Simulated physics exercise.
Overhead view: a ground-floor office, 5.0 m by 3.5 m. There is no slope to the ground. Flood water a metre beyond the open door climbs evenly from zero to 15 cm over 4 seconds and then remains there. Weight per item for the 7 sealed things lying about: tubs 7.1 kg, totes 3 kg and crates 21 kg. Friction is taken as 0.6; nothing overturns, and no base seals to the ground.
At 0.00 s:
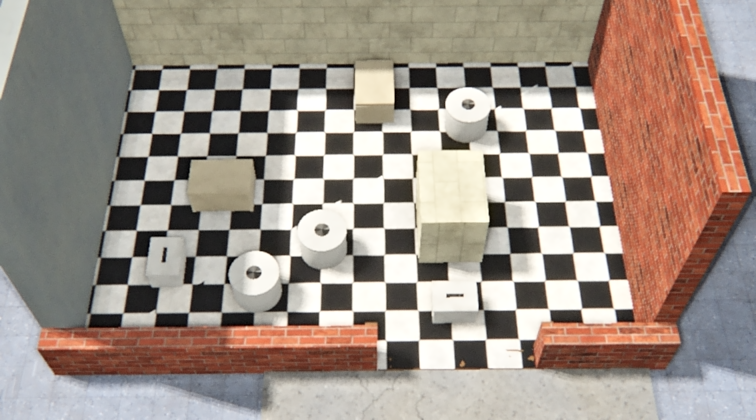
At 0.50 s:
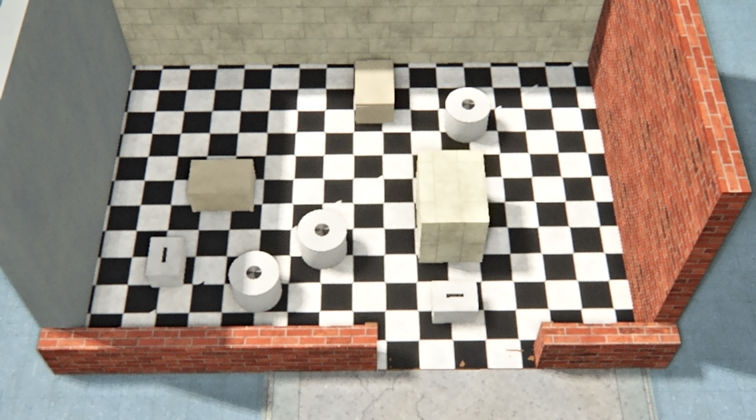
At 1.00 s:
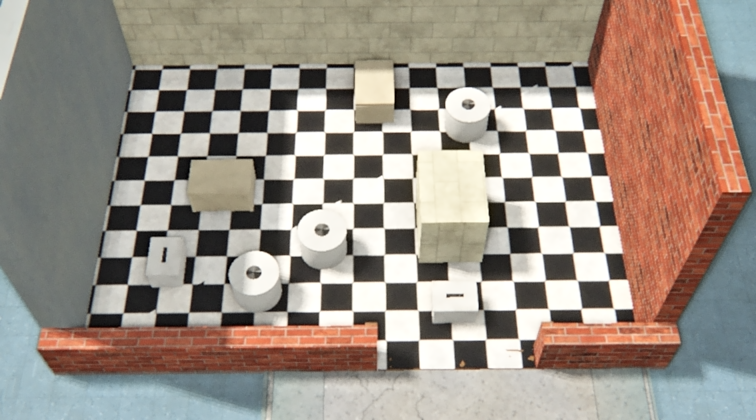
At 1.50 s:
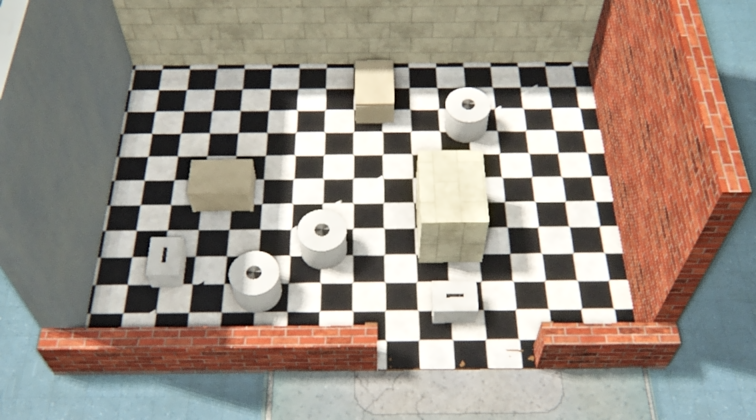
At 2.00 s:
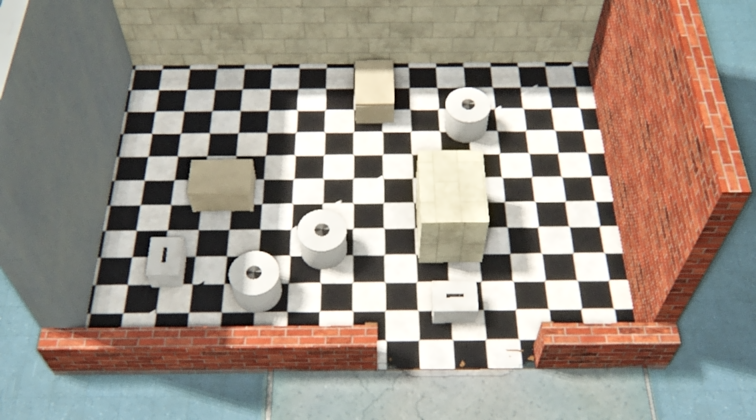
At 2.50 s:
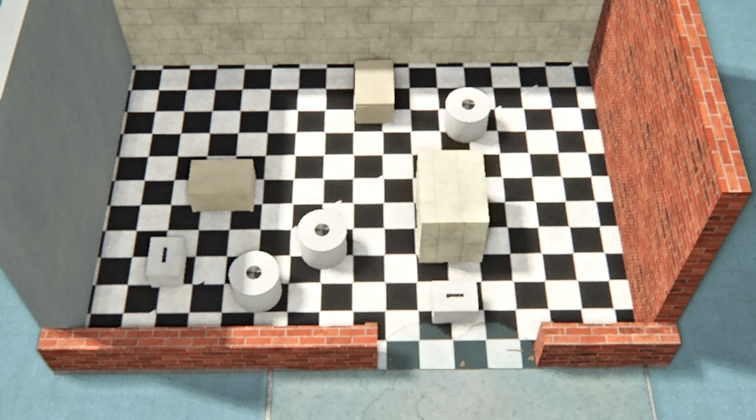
In a small brick-edged room with a black-and-white checkered floor, pale boxes and round white containers stayed put while bluish water spread over the ground outside and finally crept in through the front gap.
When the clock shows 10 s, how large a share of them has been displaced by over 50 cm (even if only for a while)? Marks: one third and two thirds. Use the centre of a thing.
My guess is it lands in the low band.
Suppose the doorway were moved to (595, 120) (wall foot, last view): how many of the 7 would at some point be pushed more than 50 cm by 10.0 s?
In that case 2 of them.
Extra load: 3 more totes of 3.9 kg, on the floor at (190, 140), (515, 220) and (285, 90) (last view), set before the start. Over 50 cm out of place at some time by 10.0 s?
In turn: Within the mark, beyond the mark, beyond the mark.
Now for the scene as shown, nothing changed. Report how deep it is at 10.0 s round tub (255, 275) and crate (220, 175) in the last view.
I'd put it at 3 cm and 4 cm respectively.
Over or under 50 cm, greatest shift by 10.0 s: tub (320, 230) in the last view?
I'd call it farther.
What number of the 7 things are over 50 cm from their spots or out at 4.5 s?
By my tally, 0.
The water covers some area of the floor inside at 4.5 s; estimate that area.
I'd put it close to 4.0 m2.
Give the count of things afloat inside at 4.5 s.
That would be 1 of them.
After 3.5 s 0 of 7 are over 50 cm from their spots; 1 afloat.
After 4.5 s 0 of 7 are over 50 cm from their spots; 1 afloat.
After 7.0 s 1 of 7 are over 50 cm from their spots; 1 afloat.
After 10.0 s 1 of 7 are over 50 cm from their spots, and 1 have been at some point; 2 afloat.
